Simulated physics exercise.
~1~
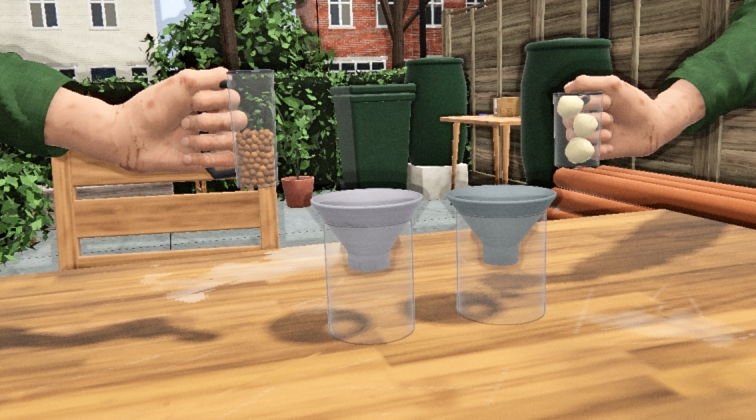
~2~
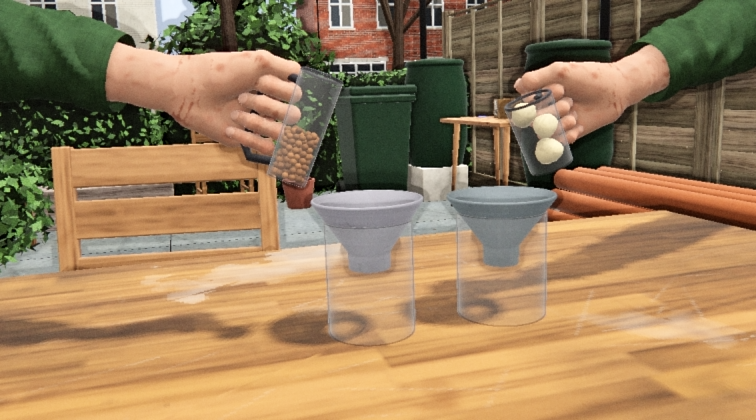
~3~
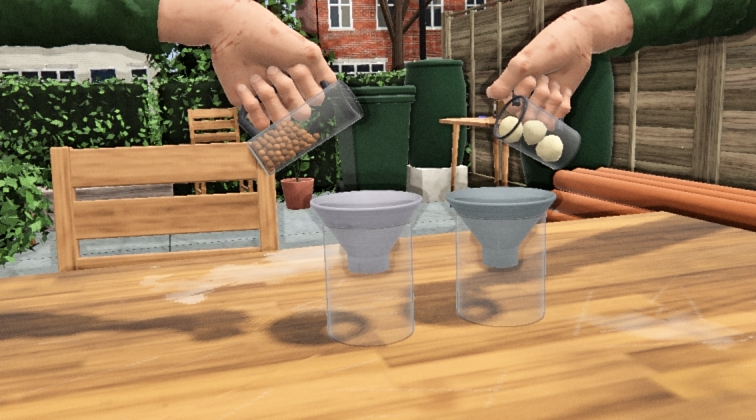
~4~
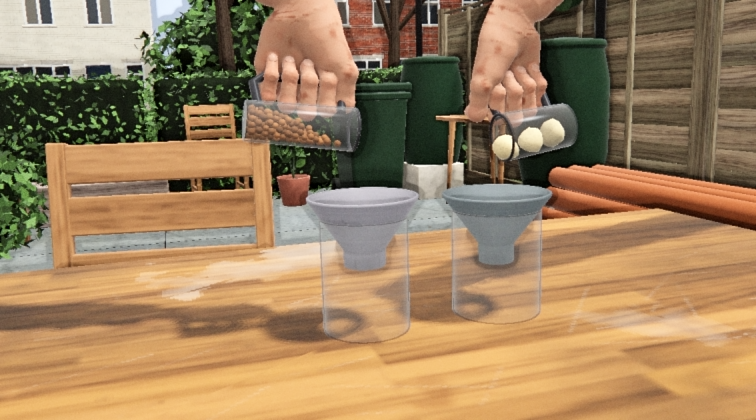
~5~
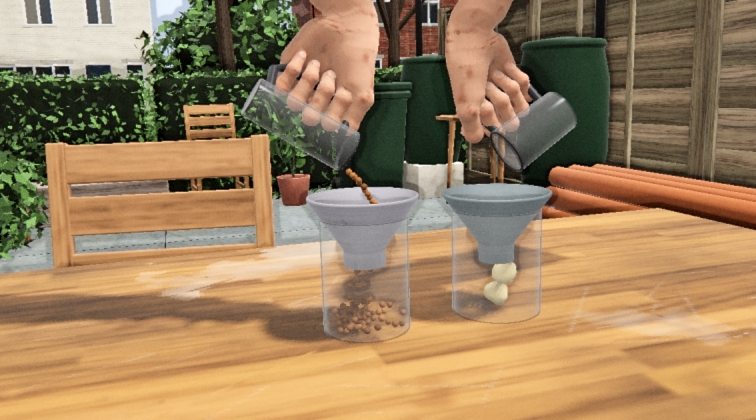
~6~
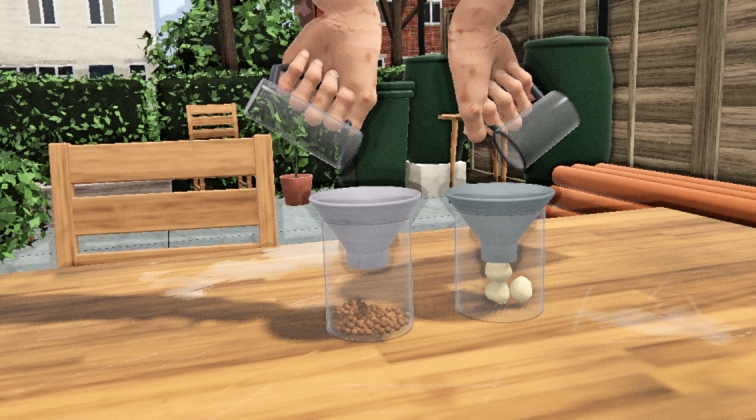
Two hands tipping clear cups over funnels, small brown pieces and three pale balls dropping through and settling in the jars below.
